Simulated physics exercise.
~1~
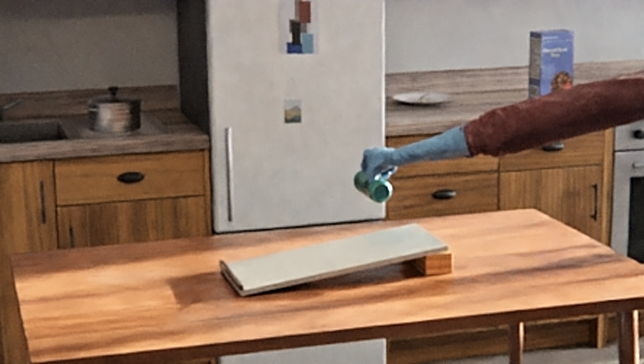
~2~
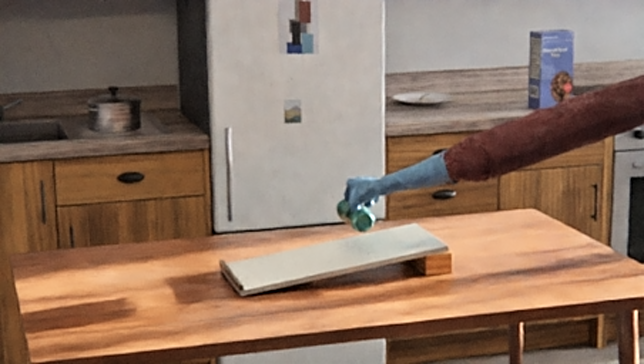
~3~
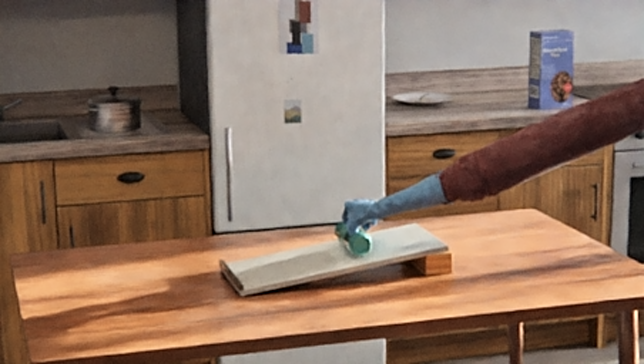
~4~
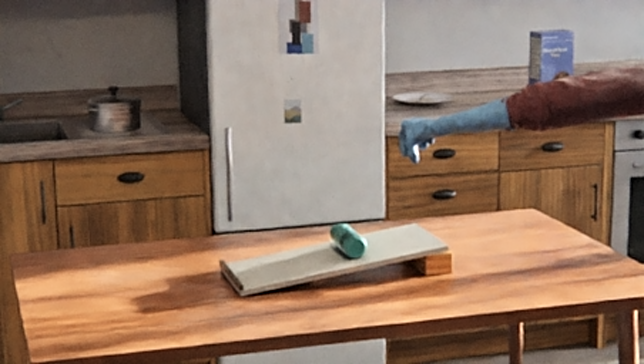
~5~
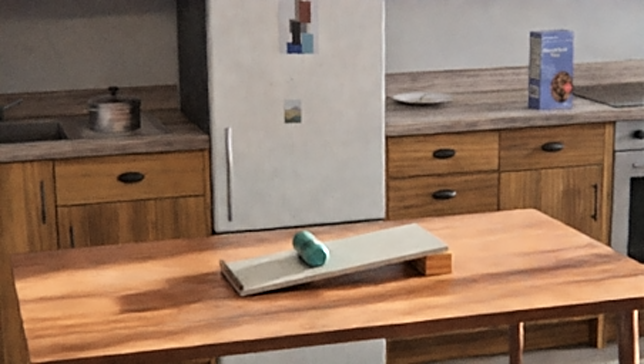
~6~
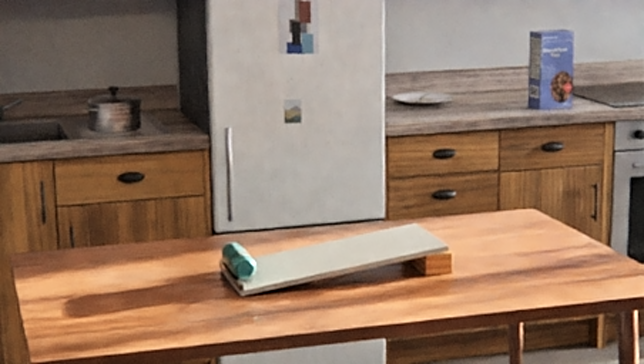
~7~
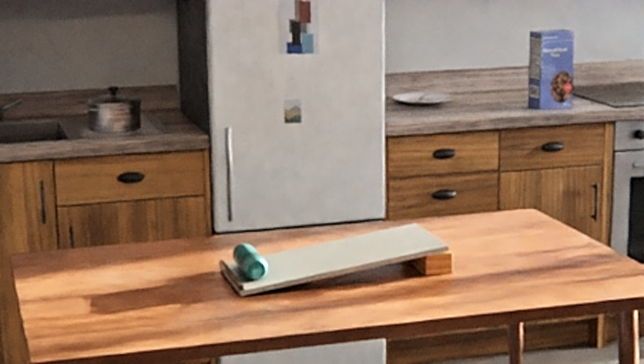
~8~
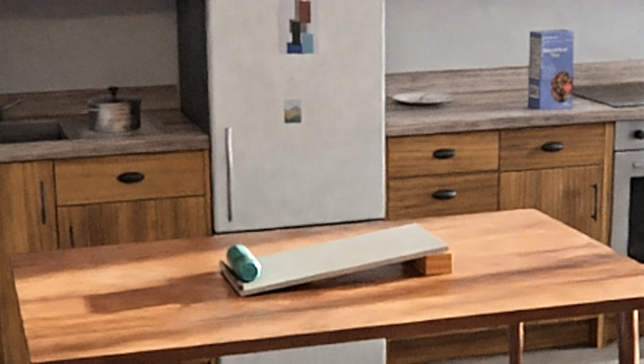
A blue-gloved hand on a dark red sleeved arm reaches in from the right, holding a turquoise can above a wooden table in a kitchen, seen from the front and slightly above. On the table a pale board slopes down to the left, propped on a small wooden block, with a white fridge and wooden cupboards behind. The hand lowers the can onto the board on its side, lets go and draws back out of view. The can travels down the slope to the left, shifts slightly near the bottom, and ends at the board's low end.
